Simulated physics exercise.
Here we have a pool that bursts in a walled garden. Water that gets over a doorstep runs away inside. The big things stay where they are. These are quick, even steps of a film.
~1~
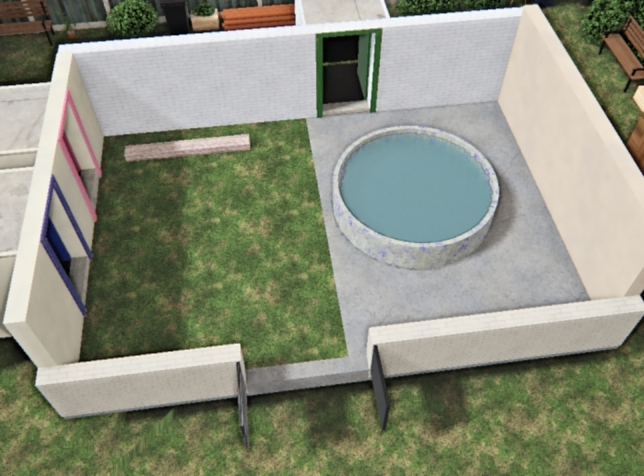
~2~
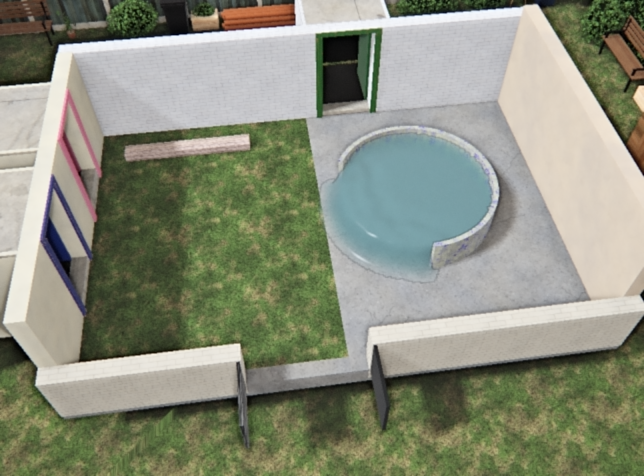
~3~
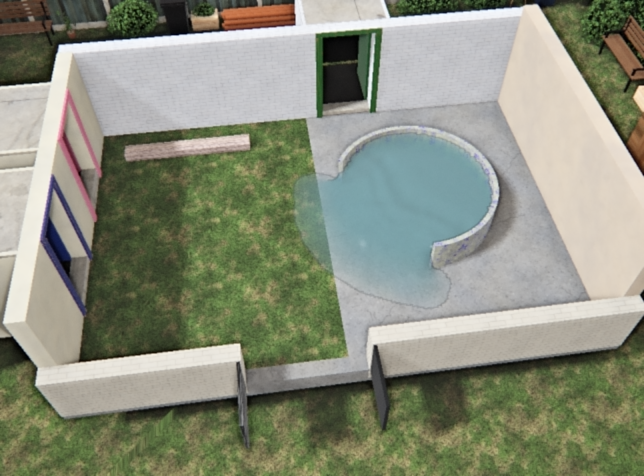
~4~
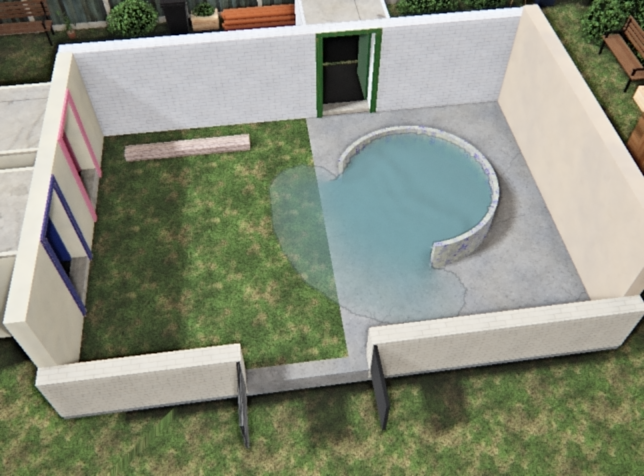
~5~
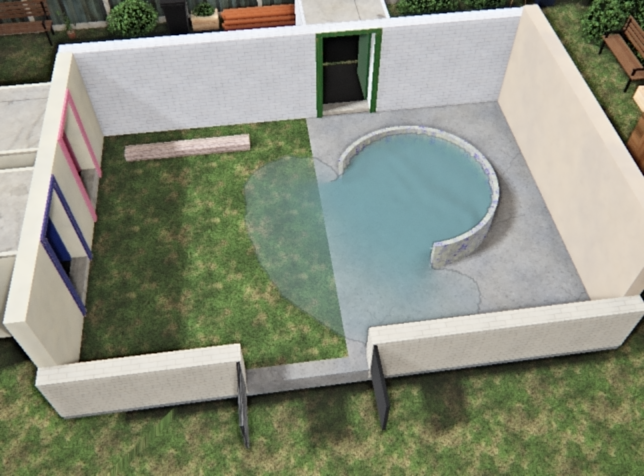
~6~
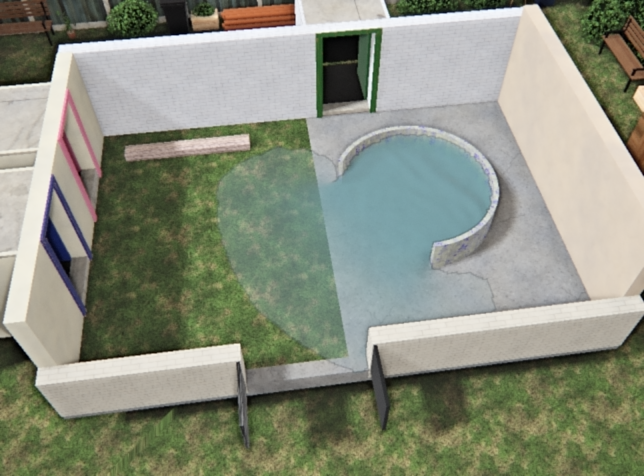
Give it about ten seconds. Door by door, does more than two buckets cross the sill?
One by one: The pink door stays under that; the green door stays under that; the blue door stays under that.
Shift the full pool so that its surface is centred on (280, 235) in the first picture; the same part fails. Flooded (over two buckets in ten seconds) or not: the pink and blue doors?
Then: The pink door takes less; the blue door floods.
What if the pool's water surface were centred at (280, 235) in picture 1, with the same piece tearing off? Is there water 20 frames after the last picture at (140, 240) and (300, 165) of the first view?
One after the other: Under water, free of water.
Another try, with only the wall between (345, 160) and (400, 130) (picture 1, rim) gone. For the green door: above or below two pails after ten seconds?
In short: The green door takes more.
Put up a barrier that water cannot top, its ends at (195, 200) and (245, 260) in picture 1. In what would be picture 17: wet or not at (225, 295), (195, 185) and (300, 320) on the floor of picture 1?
In that order: Covered, under water, awash.
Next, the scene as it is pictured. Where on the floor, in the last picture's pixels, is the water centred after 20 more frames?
At about (291, 255).
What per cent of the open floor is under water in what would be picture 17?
Near 50 in a hundred.
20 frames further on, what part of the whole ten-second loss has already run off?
Some 50 per cent.
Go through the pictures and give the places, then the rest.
The first picture shows the round pool at (415, 185) is whole and still.
In the second picture, the front is at (434, 271), out from the gap at (355, 236).
In the third picture, the front is at (435, 301), out from the gap at (354, 237).
In the fourth picture, the front is at (444, 318), out from the gap at (354, 237).
In the fifth picture, water pours out at (354, 238) and has run to a hidden place.
In the sixth picture, water pours out at (354, 238) and has run to (226, 181).
A moment on, water covers 40 % of the floor; the pink door not reached, the green door not reached, the blue door not reached.
Next, water covers 50 % of the floor; the pink door not reached, the green door not reached, the blue door not reached.
Then, water covers 70 % of the floor; the pink door wet at the sill, nothing in, the green door not reached, the blue door wet at the sill, nothing in.
Later, water covers 80 % of the floor; the pink door wet at the sill, nothing in, the green door wet at the sill, nothing in, the blue door wet at the sill, nothing in.
In the end, water covers 95 % of the floor; the pink door wet at the sill, nothing in, the green door wet at the sill, nothing in, the blue door wet at the sill, nothing in.
